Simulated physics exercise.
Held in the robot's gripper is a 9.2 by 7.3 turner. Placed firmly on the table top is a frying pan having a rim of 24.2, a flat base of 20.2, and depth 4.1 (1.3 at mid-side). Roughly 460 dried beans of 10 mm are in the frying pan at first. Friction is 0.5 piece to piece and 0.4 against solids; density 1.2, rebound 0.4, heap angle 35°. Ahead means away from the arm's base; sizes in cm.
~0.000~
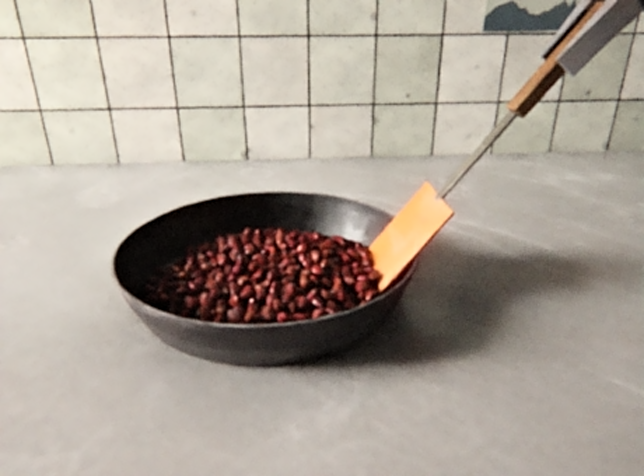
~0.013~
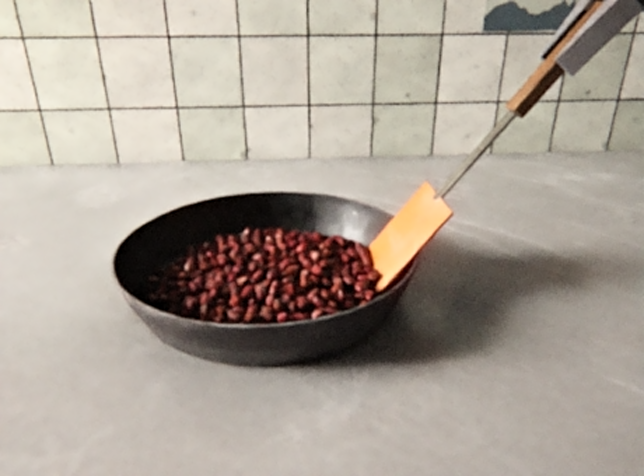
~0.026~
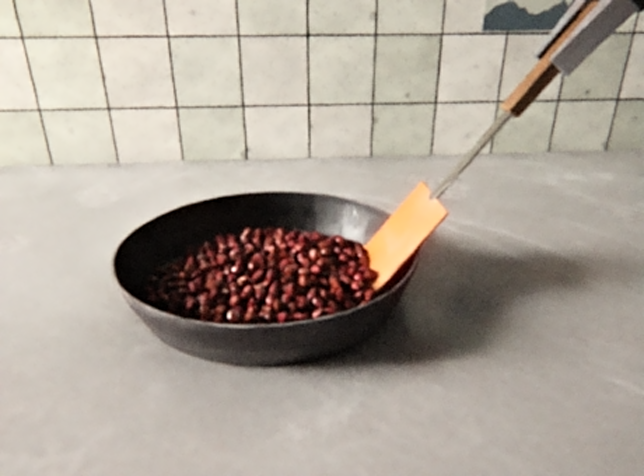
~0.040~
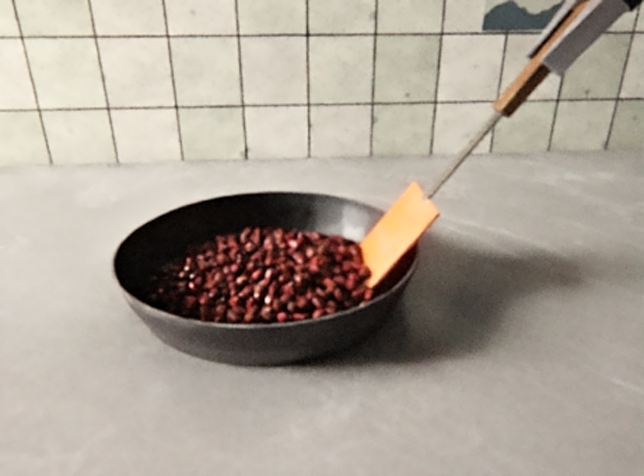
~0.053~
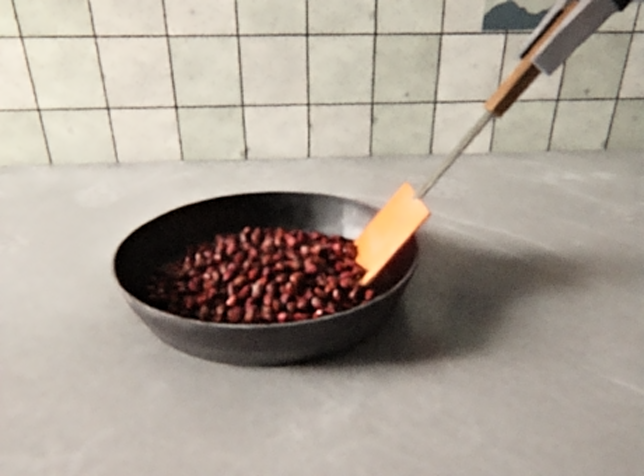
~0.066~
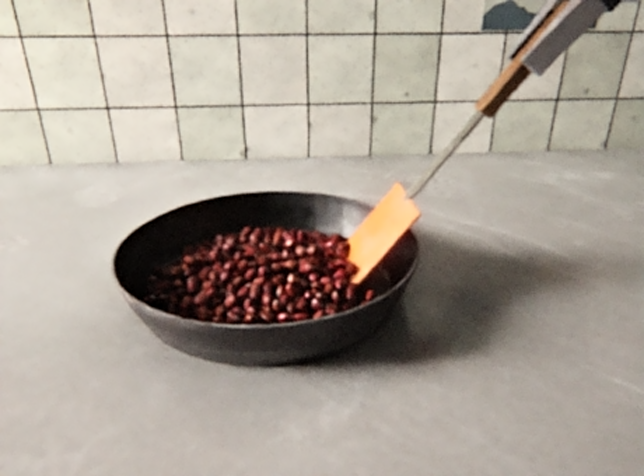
The footage shows a robot gripper holding an orange turner at the right side of a dark frying pan of reddish-brown beans, then moving it slowly a short way left against the beans, which barely shift while the pan stays still.
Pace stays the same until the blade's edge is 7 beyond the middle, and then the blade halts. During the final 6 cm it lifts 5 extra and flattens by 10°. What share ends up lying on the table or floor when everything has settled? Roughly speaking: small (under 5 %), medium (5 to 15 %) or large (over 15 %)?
Roughly, small, under 5 %.
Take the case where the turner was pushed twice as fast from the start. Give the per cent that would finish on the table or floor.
About 10 %.
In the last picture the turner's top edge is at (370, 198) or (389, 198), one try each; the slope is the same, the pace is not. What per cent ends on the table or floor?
That comes to about 10 and about 10 percent, in that order.
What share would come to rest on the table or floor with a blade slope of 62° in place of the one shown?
I'd expect near 0 percent then.
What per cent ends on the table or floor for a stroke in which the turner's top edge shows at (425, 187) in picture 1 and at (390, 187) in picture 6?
Near 5 in a hundred.
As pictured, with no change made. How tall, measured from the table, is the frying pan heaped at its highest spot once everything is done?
It reaches roughly 4.0 cm.
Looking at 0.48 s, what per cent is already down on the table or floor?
About 0 per cent.
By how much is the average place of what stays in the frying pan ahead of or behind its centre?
4.0 cm ahead.
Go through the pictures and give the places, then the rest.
The first picture shows turner top edge at (440, 196), sloping 52°; upper third of the load around (274, 268), from x 150 to 380, top at y 230; 464 in the frying pan.
The second picture shows turner top edge at (439, 196), sloping 52°; upper third of the load around (274, 268), from x 150 to 380, top at y 230.
The third picture shows turner top edge at (435, 196), sloping 52°; upper third of the load around (280, 268), from x 150 to 380, top at y 230.
The fourth picture shows turner top edge at (427, 196), sloping 52°; upper third of the load around (283, 268), from x 150 to 380, top at y 230.
The fifth picture shows turner top edge at (418, 197), sloping 52°; upper third of the load around (279, 267), from x 150 to 380, top at y 230.
The sixth picture shows turner top edge at (409, 197), sloping 52°; upper third of the load around (271, 267), from x 150 to 380, top at y 230; 464 in the frying pan.
By 0.15 s, sloping 52°, highest piece 3 above the table; 464 in the frying pan.
By 0.23 s, sloping 48°, highest piece 5 above the table; 464 in the frying pan.
By 0.48 s, sloping 42°, highest piece 5 above the table; 461 in the frying pan, 2 on the table or floor, 1 on the blade or in flight.
By 1.53 s, sloping 42°, highest piece 4 above the table; 461 in the frying pan, 3 on the table or floor.
Final count, 461 in the frying pan, 3 on the table or floor. That is 1 % on the table or floor.
